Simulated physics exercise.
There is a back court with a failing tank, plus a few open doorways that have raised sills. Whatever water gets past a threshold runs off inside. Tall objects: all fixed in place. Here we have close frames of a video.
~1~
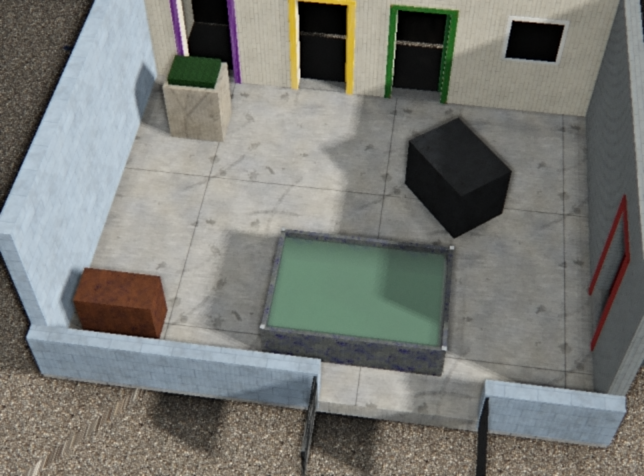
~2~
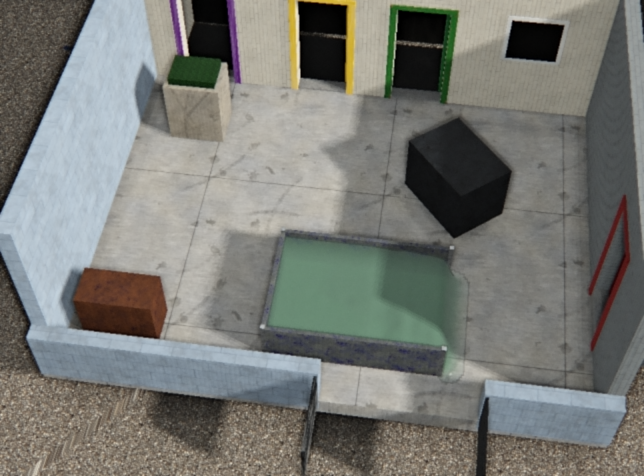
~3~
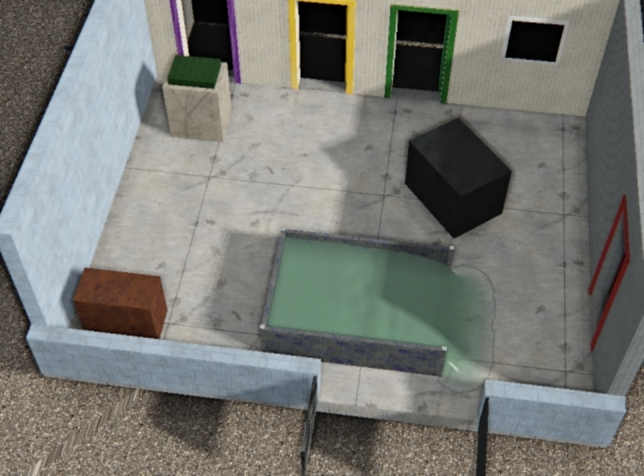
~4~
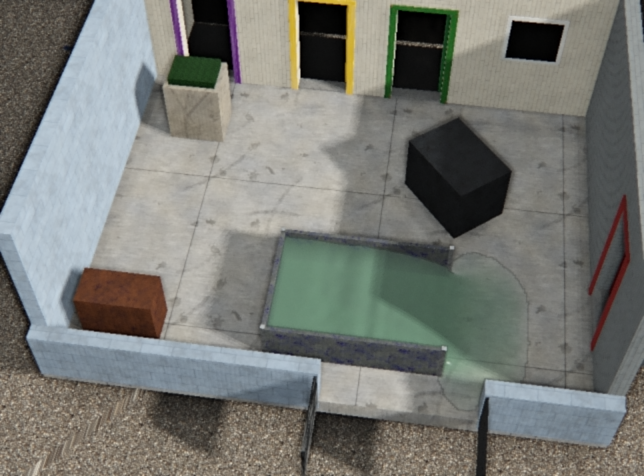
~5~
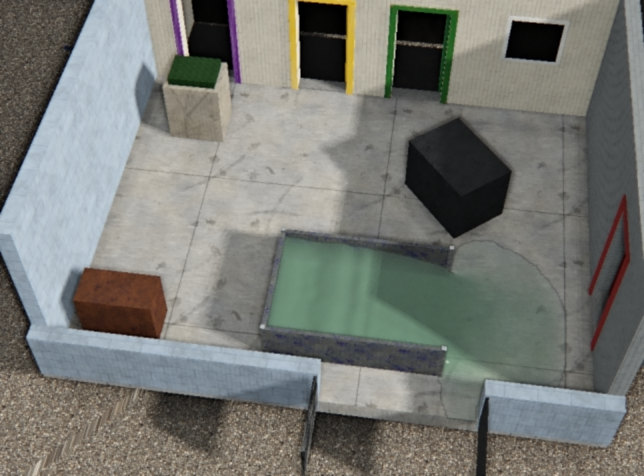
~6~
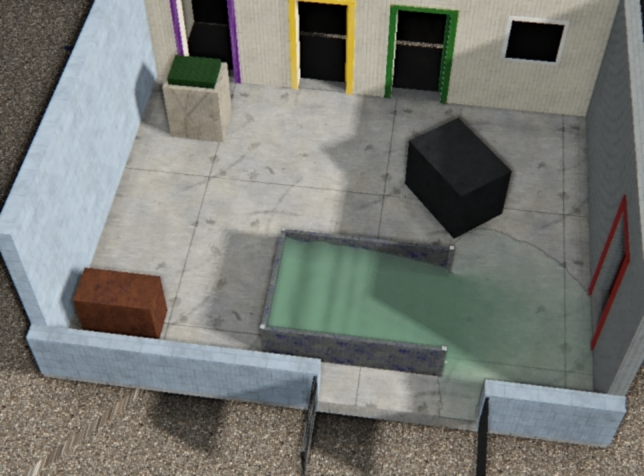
In a walled court, green water pours from the tank's open right side and spreads rightward.
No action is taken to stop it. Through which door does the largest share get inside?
The red one.
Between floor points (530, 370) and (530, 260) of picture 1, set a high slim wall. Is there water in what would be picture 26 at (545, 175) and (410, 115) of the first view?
Going in order, the first is swamped and the second is spared.
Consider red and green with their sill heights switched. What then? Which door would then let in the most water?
My answer is the door marked red.
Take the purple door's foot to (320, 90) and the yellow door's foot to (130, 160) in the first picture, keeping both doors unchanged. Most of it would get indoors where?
That would be the red one.
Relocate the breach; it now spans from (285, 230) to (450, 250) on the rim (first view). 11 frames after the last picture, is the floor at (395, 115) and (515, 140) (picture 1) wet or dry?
I'd say the first one ends up sodden and the second one spared.
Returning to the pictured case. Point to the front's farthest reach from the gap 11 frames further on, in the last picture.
My guess would be about (578, 151).
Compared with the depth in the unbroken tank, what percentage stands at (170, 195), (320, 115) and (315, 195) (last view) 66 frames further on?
Estimate: 6, 6, 4 %.
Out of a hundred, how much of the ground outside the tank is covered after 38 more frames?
About 60 per cent.
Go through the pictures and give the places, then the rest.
The first picture shows still water in the open tank at (360, 290).
In the second picture, the front is at a hidden place, out from the gap at (443, 314).
In the third picture, the front is at a hidden place, out from the gap at (443, 316).
In the fourth picture, the front is at a hidden place, out from the gap at (442, 317).
In the fifth picture, water pours out at (442, 317) and has run to (555, 379).
In the sixth picture, water pours out at (442, 318) and has run to (592, 383).
A moment on, water covers 20 % of the floor; red door some in, green door not reached, purple door not reached, yellow door not reached.
Next, water covers 20 % of the floor; red door a lot in, green door not reached, purple door not reached, yellow door not reached.
Then, water covers 30 % of the floor; red door a lot in, green door not reached, purple door not reached, yellow door not reached.
Later, water covers 60 % of the floor; red door a lot in, green door some in, purple door wet at the sill, nothing in, yellow door wet at the sill, nothing in.
In the end, water covers 90 % of the floor; red door a lot in, green door some in, purple door wet at the sill, nothing in, yellow door wet at the sill, nothing in; the red door has let in the most.
